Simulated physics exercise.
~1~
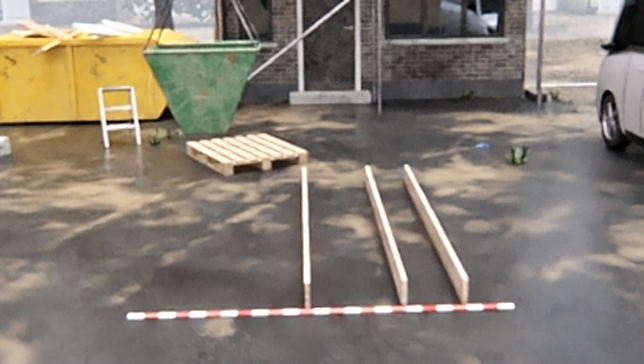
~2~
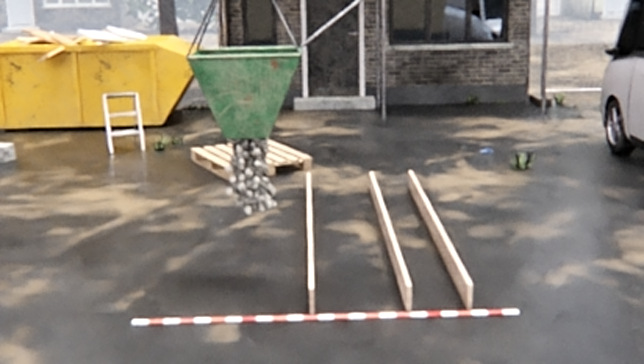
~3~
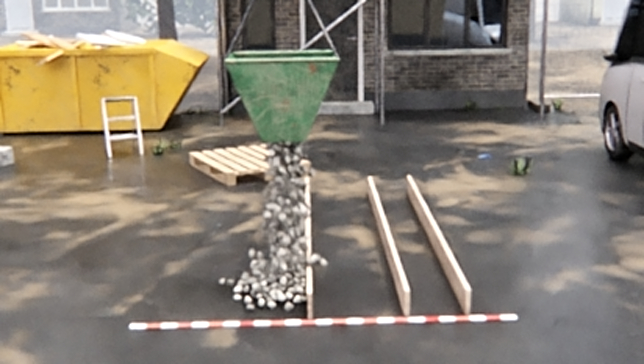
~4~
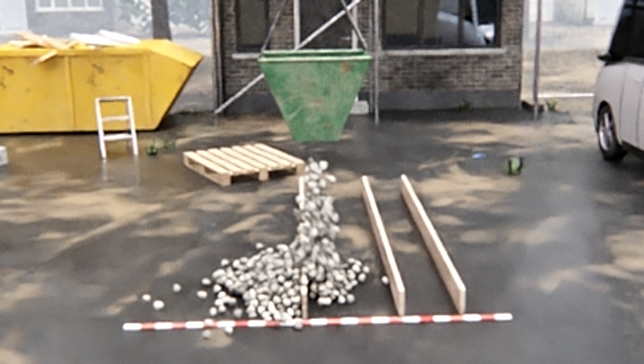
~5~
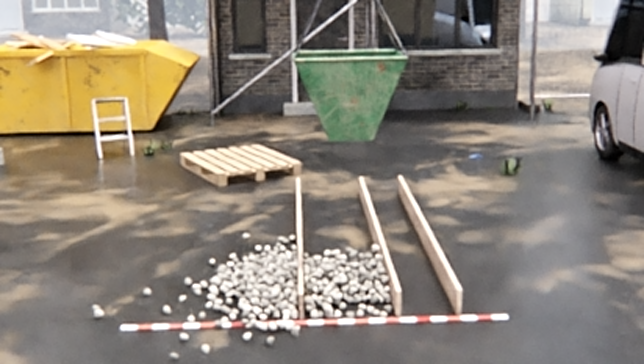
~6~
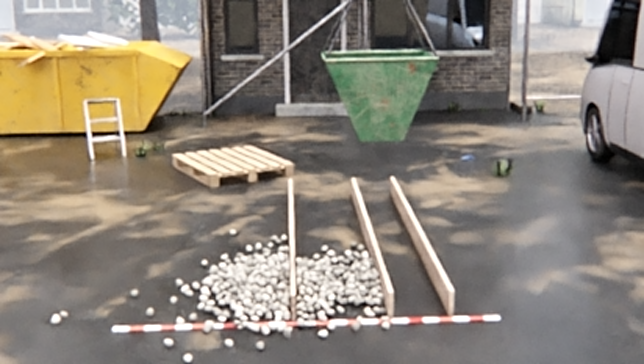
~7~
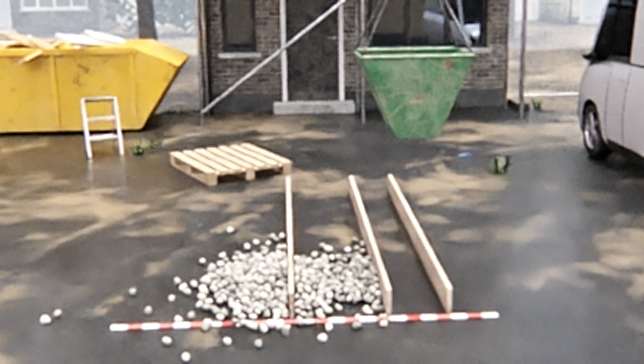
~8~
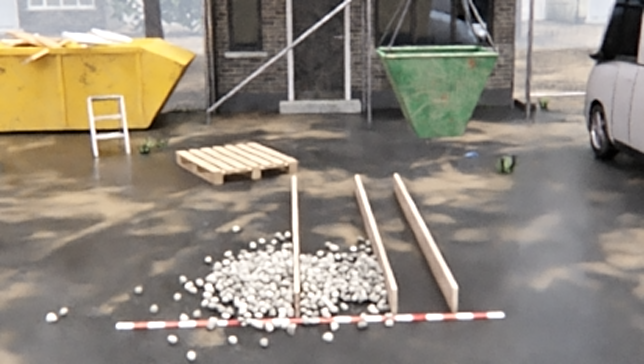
A green hopper hangs above a dark, wet yard, seen from the side and slightly above, with a yellow skip, a white step frame and a wooden pallet at left, a brick building behind and a pale vehicle at right. Three upright planks stand behind a red and white striped staff. The hopper moves rightwards and starts dropping grey cobbles, which pour down beside and then over the leftmost plank. It empties and carries on right, slowing near the building's window. The cobbles lie still, over half left of the planks, the rest in the left bay, with the right bay empty.
